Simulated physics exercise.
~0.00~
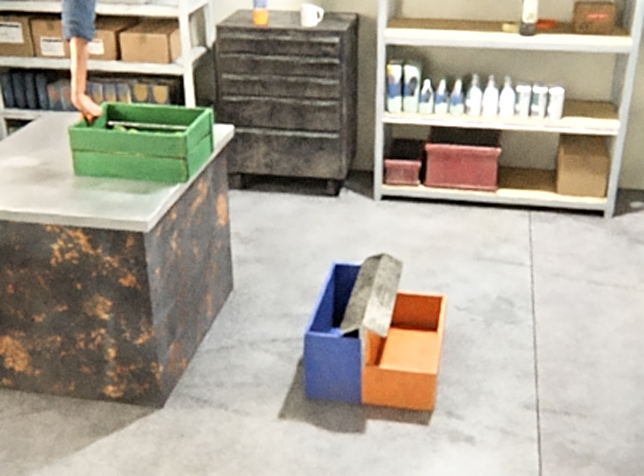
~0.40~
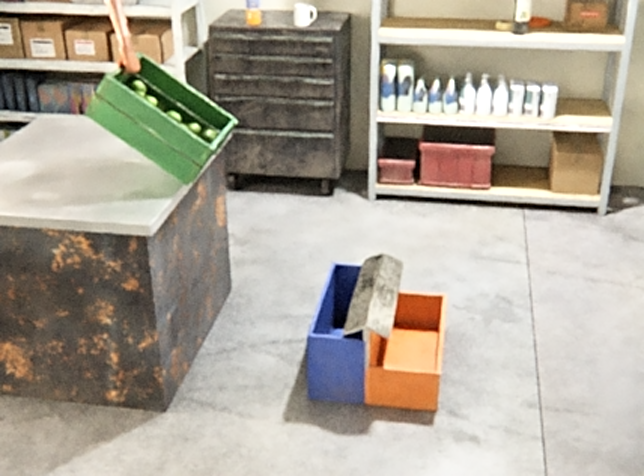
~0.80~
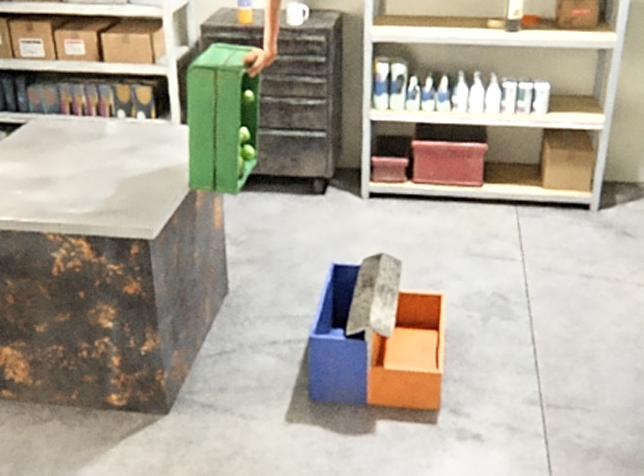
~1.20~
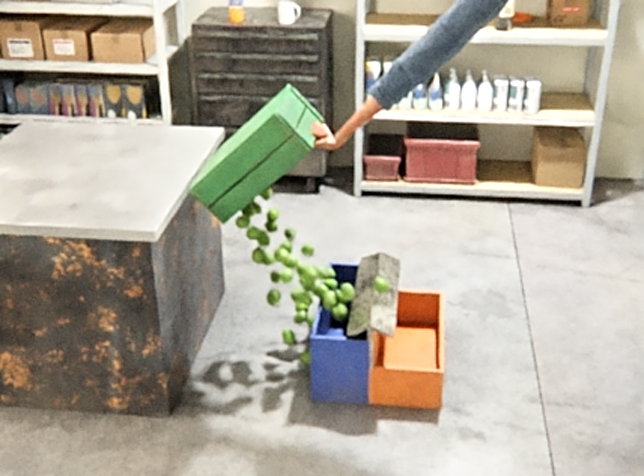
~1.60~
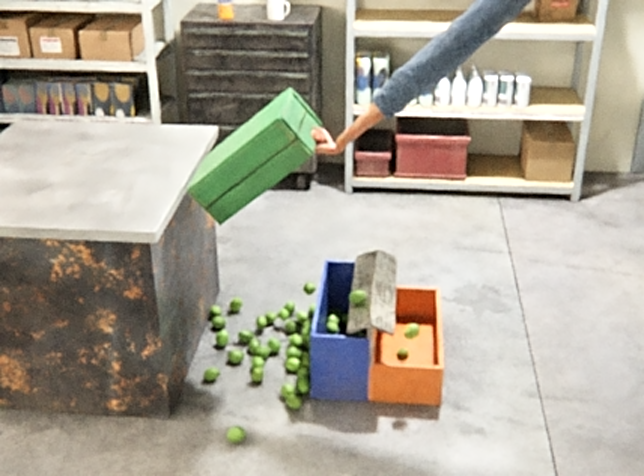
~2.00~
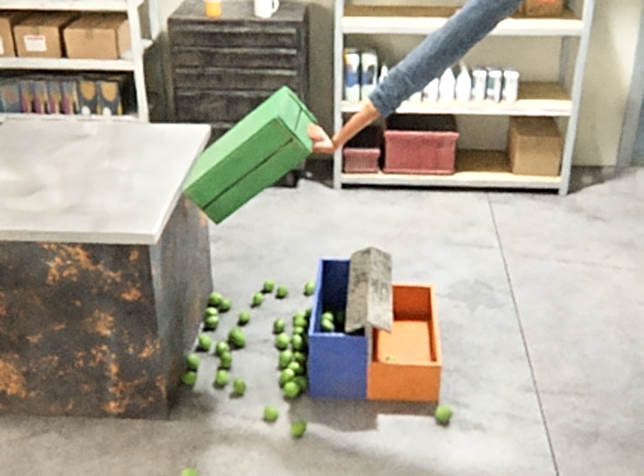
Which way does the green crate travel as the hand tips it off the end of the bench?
The green crate moves to the right, out past the end of the bench.
A green wooden crate sits at the end of a worn metal bench, gripped by a hand, with a blue bin and an orange bin standing on the concrete floor below. The hand lifts the crate and tilts it clockwise, showing green limes inside. It swings past the bench edge onto its side, then tips nearly upside down, and the limes pour out. Some drop into the blue bin, but many fall short and scatter on the floor to its left. At the end the crate is still held tipped, with one lime lying by the orange bin's near right corner.
